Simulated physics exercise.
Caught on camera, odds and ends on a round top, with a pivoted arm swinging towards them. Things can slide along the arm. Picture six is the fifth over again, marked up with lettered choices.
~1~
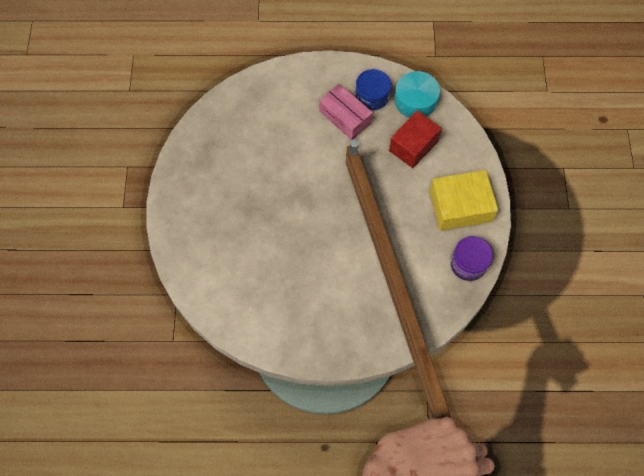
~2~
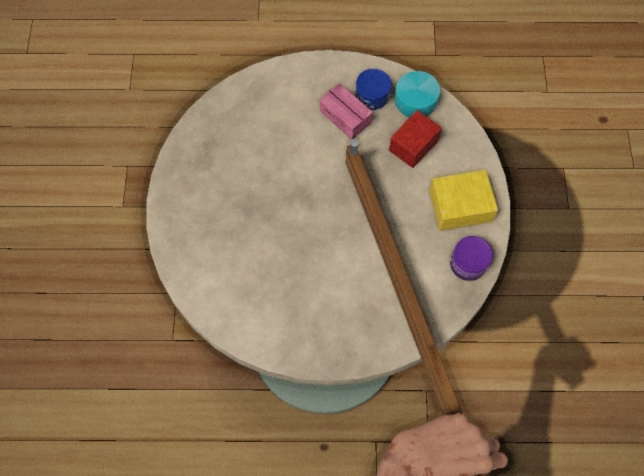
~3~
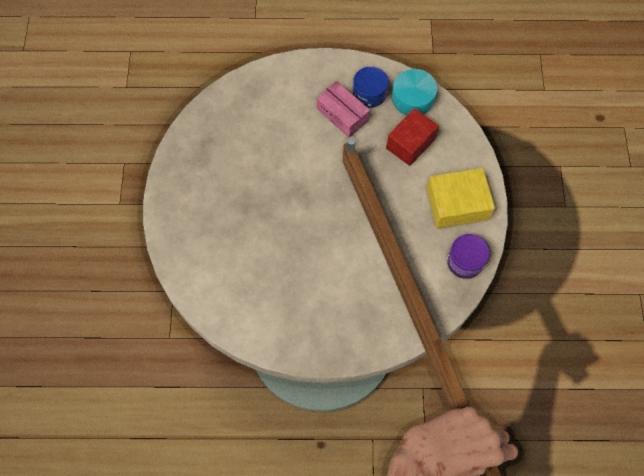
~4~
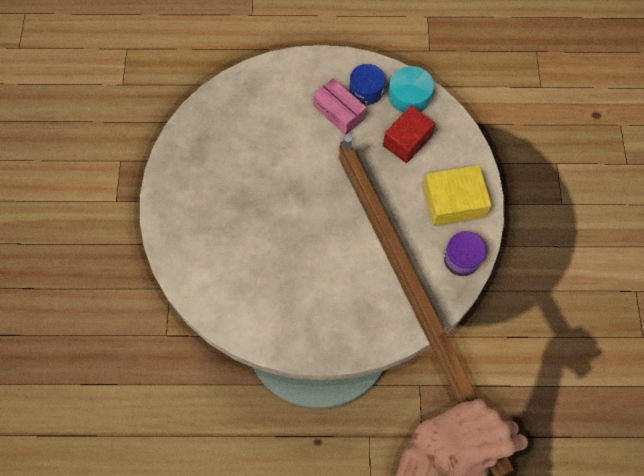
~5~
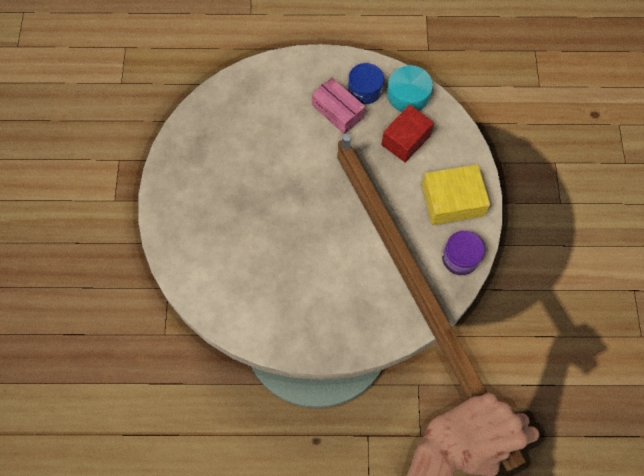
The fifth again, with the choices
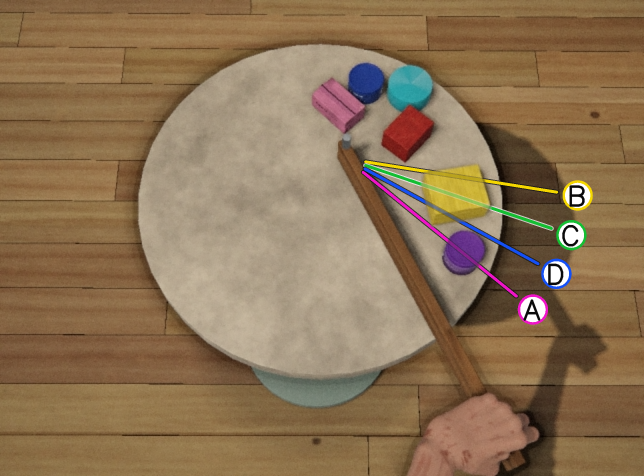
On a round top, a hand slowly swings a wooden arm beside small colourful objects.
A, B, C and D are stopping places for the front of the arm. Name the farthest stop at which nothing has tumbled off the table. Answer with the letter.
D.
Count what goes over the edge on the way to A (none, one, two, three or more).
In all, none.
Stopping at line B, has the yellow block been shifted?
Yes.
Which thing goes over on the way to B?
The purple tub goes over.
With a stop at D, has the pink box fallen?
No.
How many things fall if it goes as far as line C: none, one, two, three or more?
In all, one.
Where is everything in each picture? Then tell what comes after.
In the first frame, purple tub (472, 259); blue tub (373, 90); turquoise tin (417, 95).
In the second frame, arm (393, 252); pink box (345, 111).
In the third frame, arm (395, 248); red block (412, 137).
In the fourth frame, arm (396, 243); blue tub (367, 84).
In the fifth frame, arm (399, 241); pink box (338, 106); yellow block (455, 195); red block (408, 134).
On the marked copy, A at (438, 232); B at (460, 177); C at (457, 197); D at (449, 215).
Following D. Soon after the start, arm (421, 228); purple tub (463, 253); turquoise tin (410, 90).
Later, arm (439, 210); purple tub (488, 230); yellow block (459, 190).
In the end, arm (446, 200); purple tub (498, 216); yellow block (466, 181); nothing has fallen.
As for the rest, A is safe but short; B drops the purple tub; C drops the purple tub.
